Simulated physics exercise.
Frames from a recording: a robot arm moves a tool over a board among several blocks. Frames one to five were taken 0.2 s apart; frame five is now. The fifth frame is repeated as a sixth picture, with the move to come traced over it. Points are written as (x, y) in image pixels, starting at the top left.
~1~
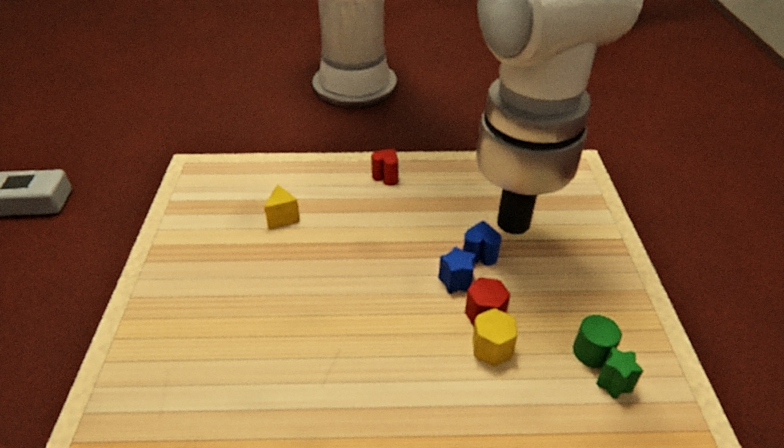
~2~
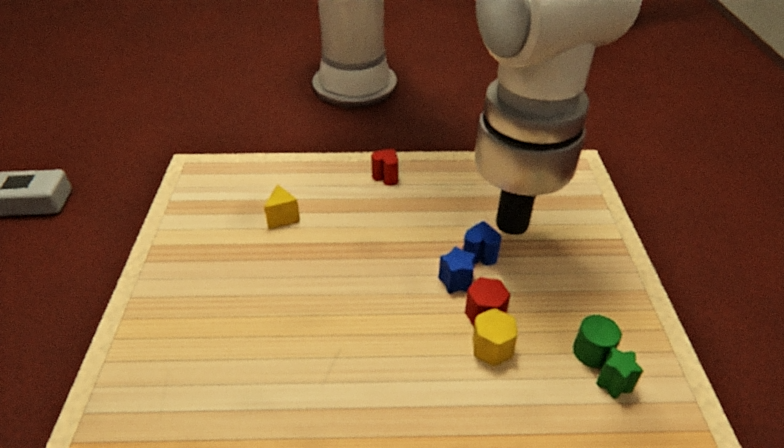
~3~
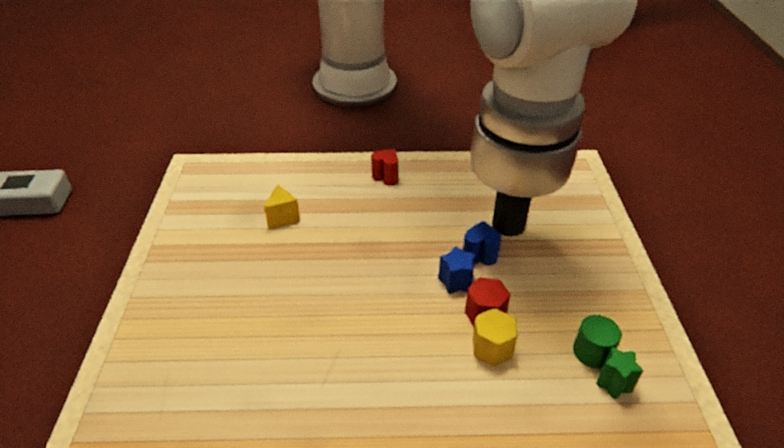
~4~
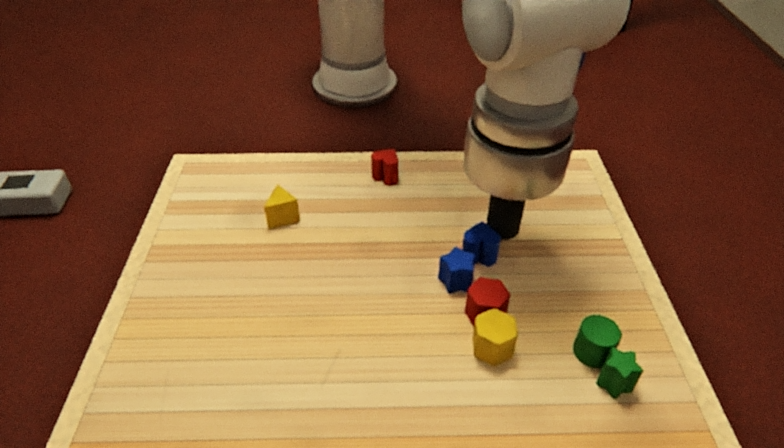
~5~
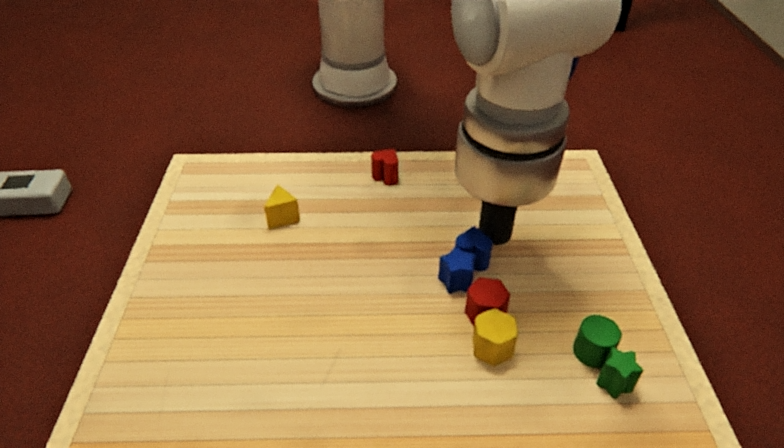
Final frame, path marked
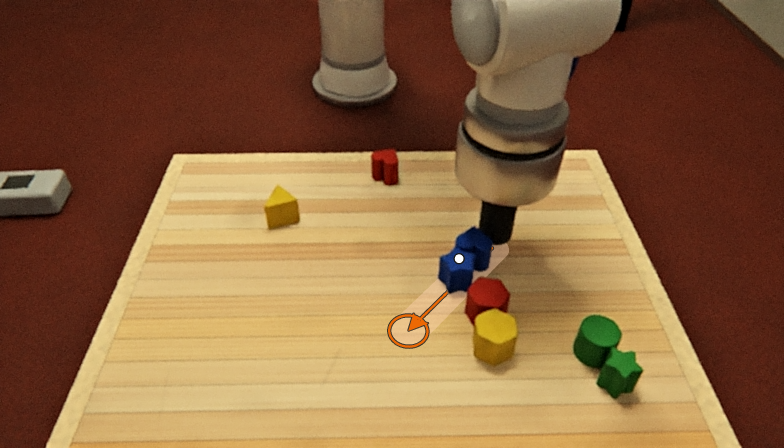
A robot arm over a wooden board of coloured blocks moved its black tool slightly left and nudged the blue heart block a little left, closer to the blue star, while the other blocks stayed still.
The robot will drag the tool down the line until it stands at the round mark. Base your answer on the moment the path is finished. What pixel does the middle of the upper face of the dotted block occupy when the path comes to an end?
It should be at (362, 347) by then.
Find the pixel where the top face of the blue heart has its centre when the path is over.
It will end up at (379, 324).
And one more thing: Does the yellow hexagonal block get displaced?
No, that is not how it ends up.
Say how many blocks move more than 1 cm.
There will be two blocks displaced.
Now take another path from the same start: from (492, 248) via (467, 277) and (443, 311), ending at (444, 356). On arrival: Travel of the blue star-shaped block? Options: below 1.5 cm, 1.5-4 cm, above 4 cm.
Travel: Beyond 4 cm.
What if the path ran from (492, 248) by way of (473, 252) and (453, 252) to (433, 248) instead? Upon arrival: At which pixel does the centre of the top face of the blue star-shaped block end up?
It will end up at (447, 269).
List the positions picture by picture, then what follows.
In the first frame, tip of the tool (514, 223), middles of tops, blue star-shaped block (459, 259), blue heart (483, 233), red hexagonal block (489, 291), yellow hexagonal block (497, 325).
In the second frame, tool (512, 224), nothing pushed.
In the third frame, tool (508, 226), nothing pushed.
In the fourth frame, tool (502, 229), nothing pushed.
In the fifth frame, tool (495, 234), blue star-shaped block (459, 259), blue heart (474, 239), red hexagonal block (489, 291), yellow hexagonal block (497, 325).
The line goes from (492, 248) directly to (408, 331); the dot is on the blue star-shaped block.
What follows on the original path. One third of the way, tool (468, 259); blue star-shaped block (431, 284), turned 15° anticlockwise; blue heart (444, 264).
Two thirds of the way, tool (440, 286); blue star-shaped block (399, 314), turned 20° anticlockwise; blue heart (413, 293).
At the end, tool (409, 316); blue star-shaped block (363, 347), turned 20° anticlockwise; blue heart (379, 324); red hexagonal block unmoved; yellow hexagonal block unmoved.
